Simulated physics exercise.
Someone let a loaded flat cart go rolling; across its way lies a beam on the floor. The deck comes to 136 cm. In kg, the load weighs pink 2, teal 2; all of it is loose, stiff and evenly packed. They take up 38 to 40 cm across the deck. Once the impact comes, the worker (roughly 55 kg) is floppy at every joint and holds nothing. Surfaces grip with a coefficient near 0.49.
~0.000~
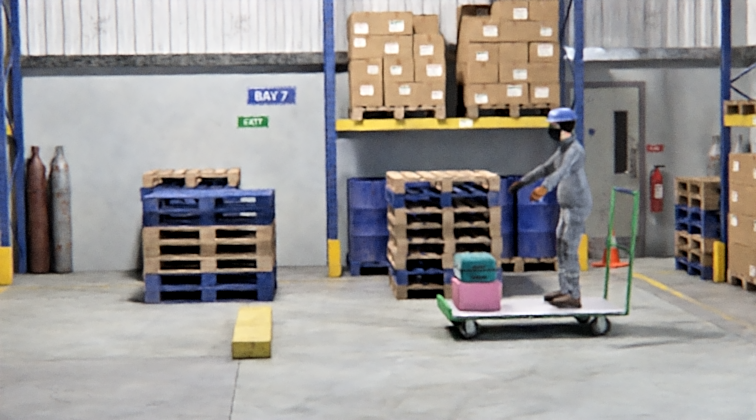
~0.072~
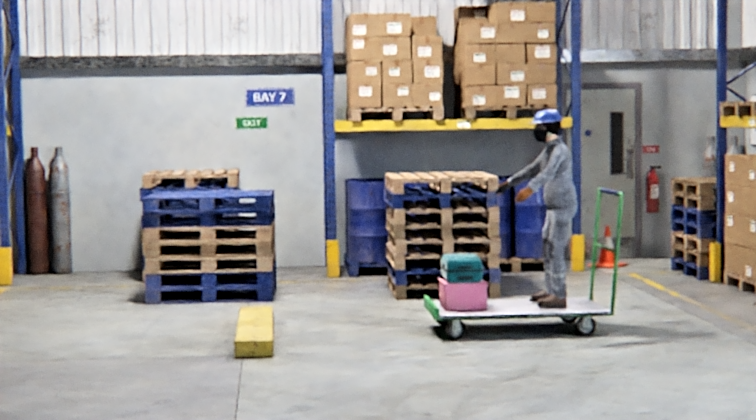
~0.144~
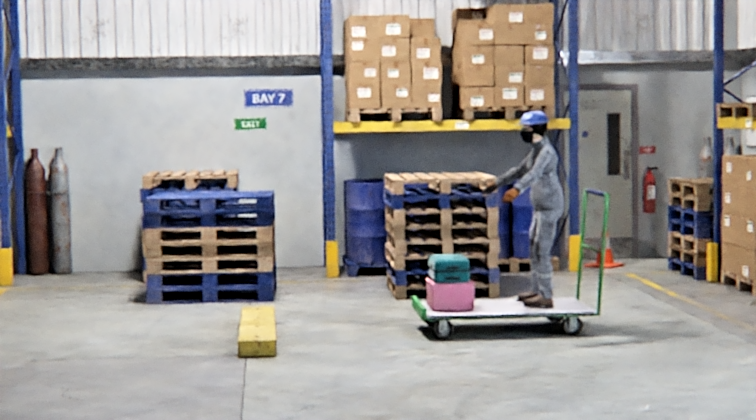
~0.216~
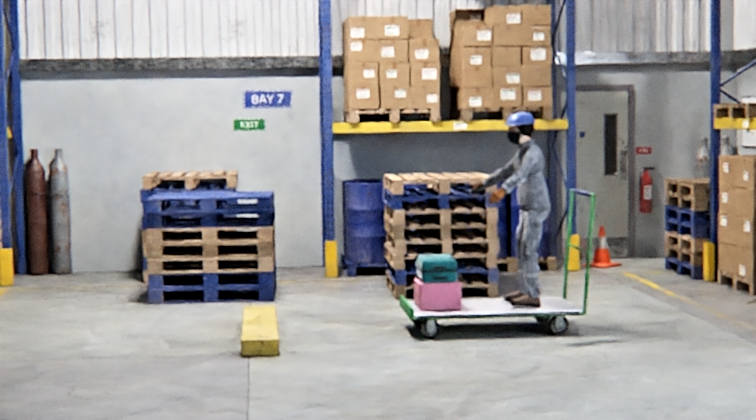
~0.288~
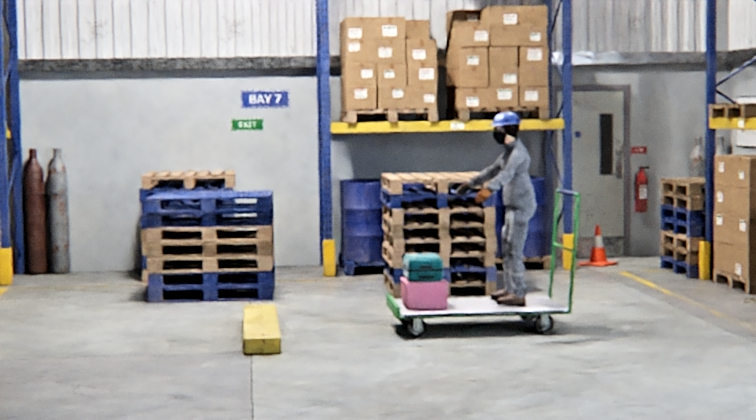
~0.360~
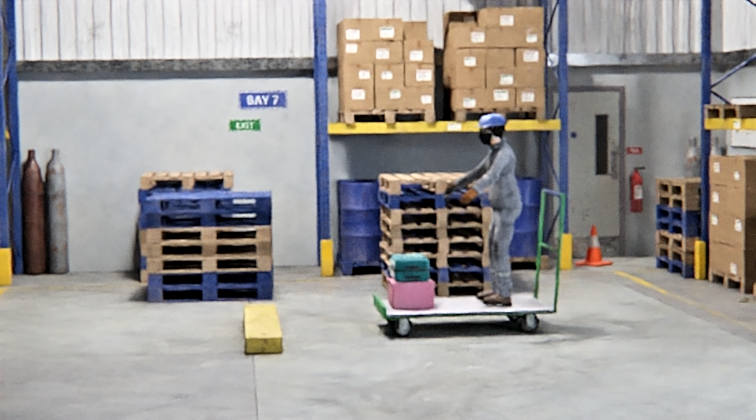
At the start, a worker in a blue helmet and grey coveralls stands on a flat cart with arms held out forward, behind a teal case stacked on a pink box. The cart rolls steadily left past stacked pallets, carrying all three a short way closer to a yellow beam on the floor.
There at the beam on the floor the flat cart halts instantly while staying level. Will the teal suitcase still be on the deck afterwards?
It overshoots the deck.
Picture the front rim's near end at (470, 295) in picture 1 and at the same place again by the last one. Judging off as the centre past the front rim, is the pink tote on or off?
Then pink on.
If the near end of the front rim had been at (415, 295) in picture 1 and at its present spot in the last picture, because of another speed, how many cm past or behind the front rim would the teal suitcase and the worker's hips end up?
So the teal one stops 10 cm short of the front rim, while the hips end up 80 cm behind it.
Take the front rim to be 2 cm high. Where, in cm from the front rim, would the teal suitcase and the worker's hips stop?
Teal 10 past, hips 60 behind.
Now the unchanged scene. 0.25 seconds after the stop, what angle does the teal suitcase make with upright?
I'd put the tilt near 10 degrees.
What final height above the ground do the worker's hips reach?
They end up some 50 cm off the ground.
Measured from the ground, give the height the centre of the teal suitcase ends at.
30 cm.
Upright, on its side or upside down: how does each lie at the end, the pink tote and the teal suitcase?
At rest: Pink upright, teal on its side.
Impact comes at 0.96 s.
After 1.51 s the teal suitcase is 12 cm past the rim, tilted 95°, near (253, 298) in the last picture's view.
After 1.96 s the teal suitcase is 17 cm past the rim, tilted 85°, near (247, 301) in the last picture's view.
At rest, 3.3 s, past the rim, teal suitcase; behind it, pink tote and the worker's hips.
